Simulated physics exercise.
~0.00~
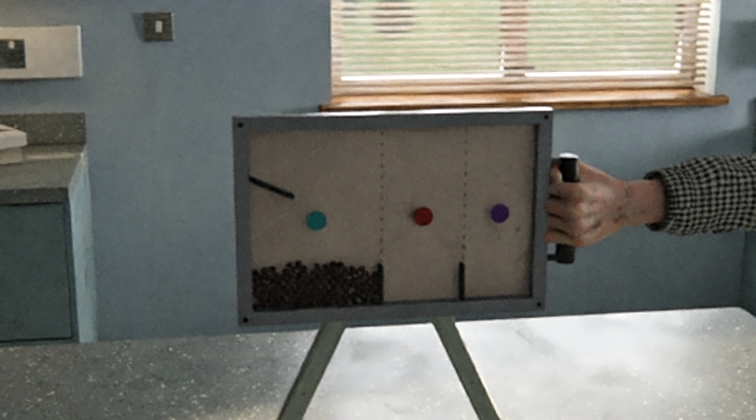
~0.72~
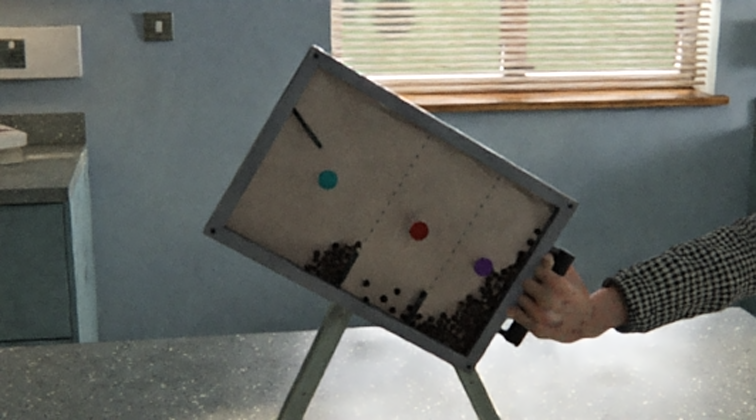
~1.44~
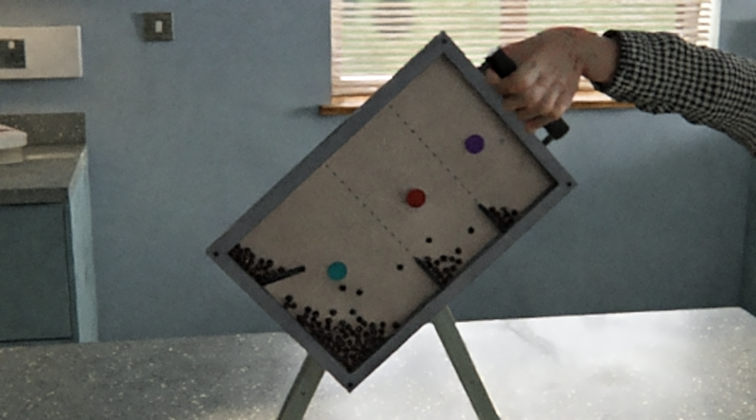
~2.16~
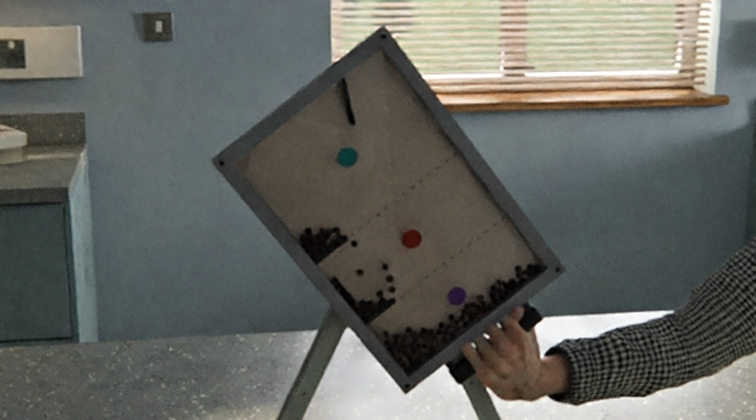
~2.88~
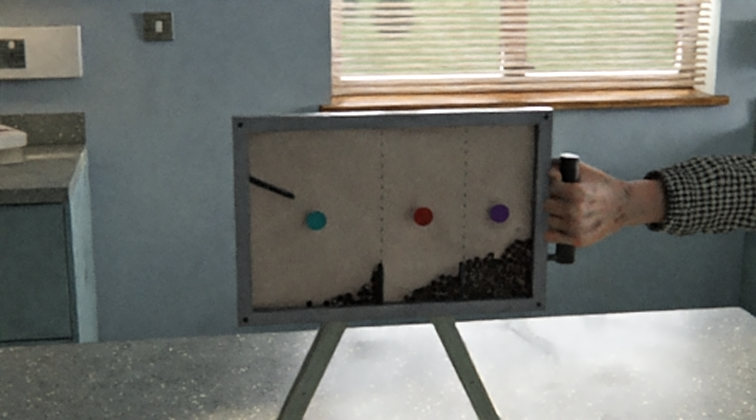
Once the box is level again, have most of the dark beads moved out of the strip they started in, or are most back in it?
Most of the beads have moved out of the left strip with the turquoise sticker. They lie mainly in the right strip under the purple sticker, with some in the middle one.
